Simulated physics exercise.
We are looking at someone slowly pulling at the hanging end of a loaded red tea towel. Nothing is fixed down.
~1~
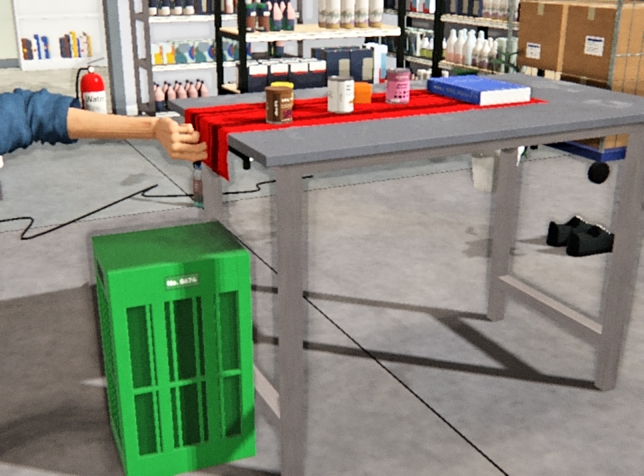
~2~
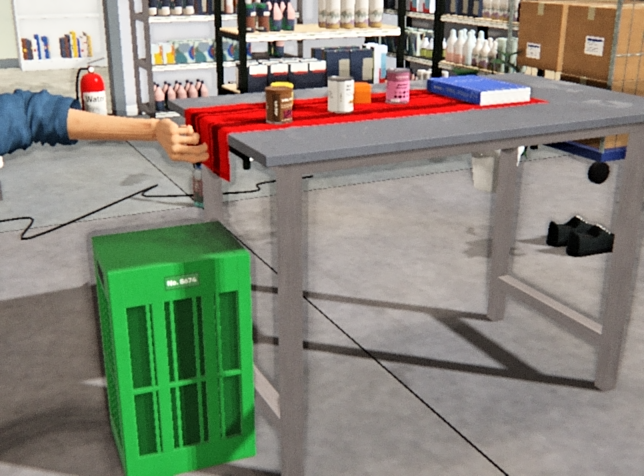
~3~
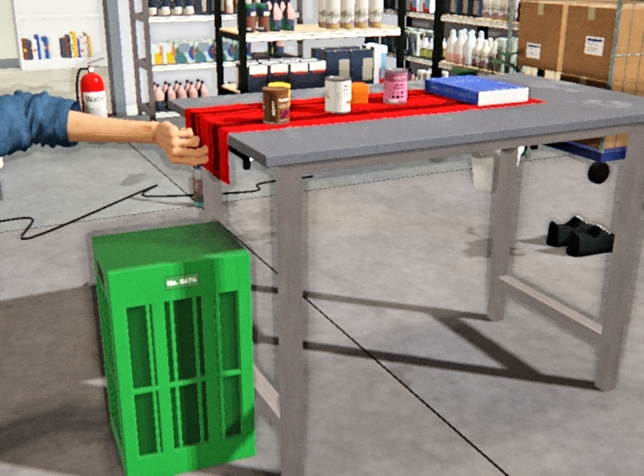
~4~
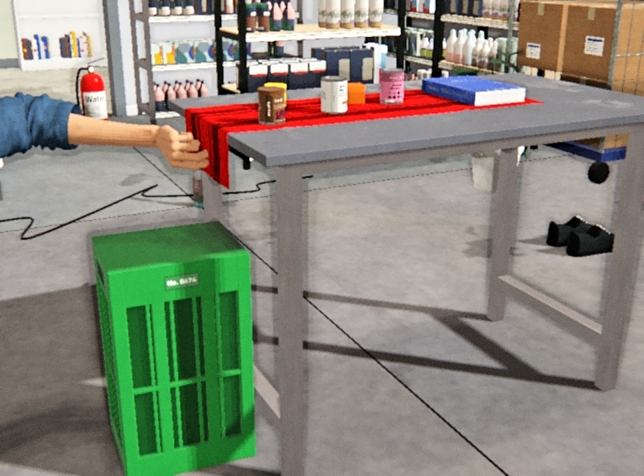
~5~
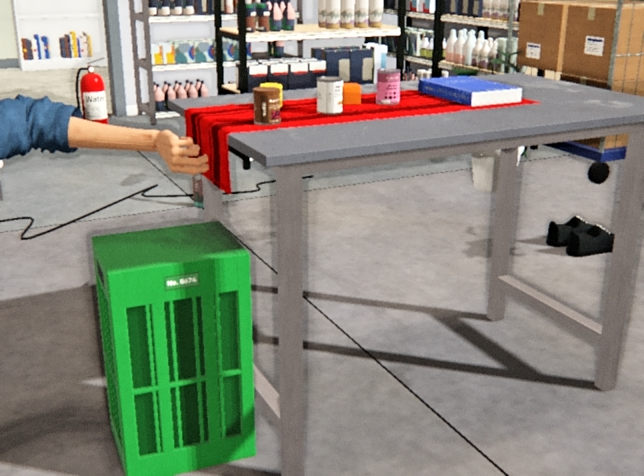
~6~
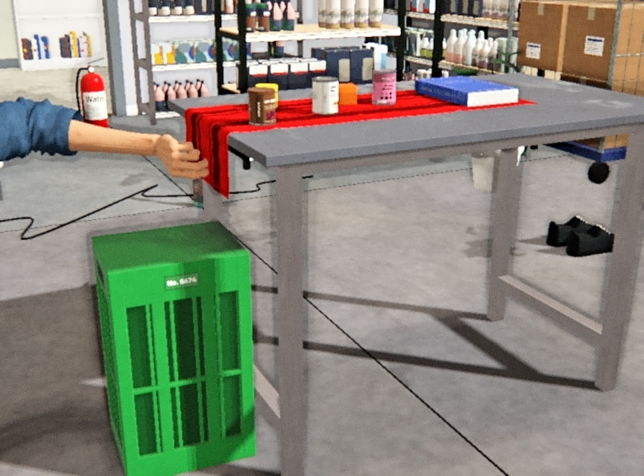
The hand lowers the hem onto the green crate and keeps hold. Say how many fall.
It carries off one.
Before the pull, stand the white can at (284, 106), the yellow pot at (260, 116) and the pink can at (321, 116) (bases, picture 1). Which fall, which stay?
The white can keeps its place on top; the yellow pot falls; the pink can keeps its place on top.
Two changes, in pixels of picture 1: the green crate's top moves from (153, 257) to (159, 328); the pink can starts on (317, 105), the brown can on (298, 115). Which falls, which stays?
The pink can is carried off, the brown can drops off.
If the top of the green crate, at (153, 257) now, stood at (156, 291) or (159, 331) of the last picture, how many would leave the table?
The count: 2 and 3.
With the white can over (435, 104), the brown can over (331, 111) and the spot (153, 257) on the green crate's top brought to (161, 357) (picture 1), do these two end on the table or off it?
The white can keeps its place on top; the brown can tumbles off.
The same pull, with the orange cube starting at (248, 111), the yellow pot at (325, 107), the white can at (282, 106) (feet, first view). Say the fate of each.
The orange cube is carried off; the yellow pot stays on; the white can remains up.
Soon after, hem near (207, 205); all still up.
After that, hem on the crate; all still up.
In the end, hem on the crate; brown can gone. The answer is one.
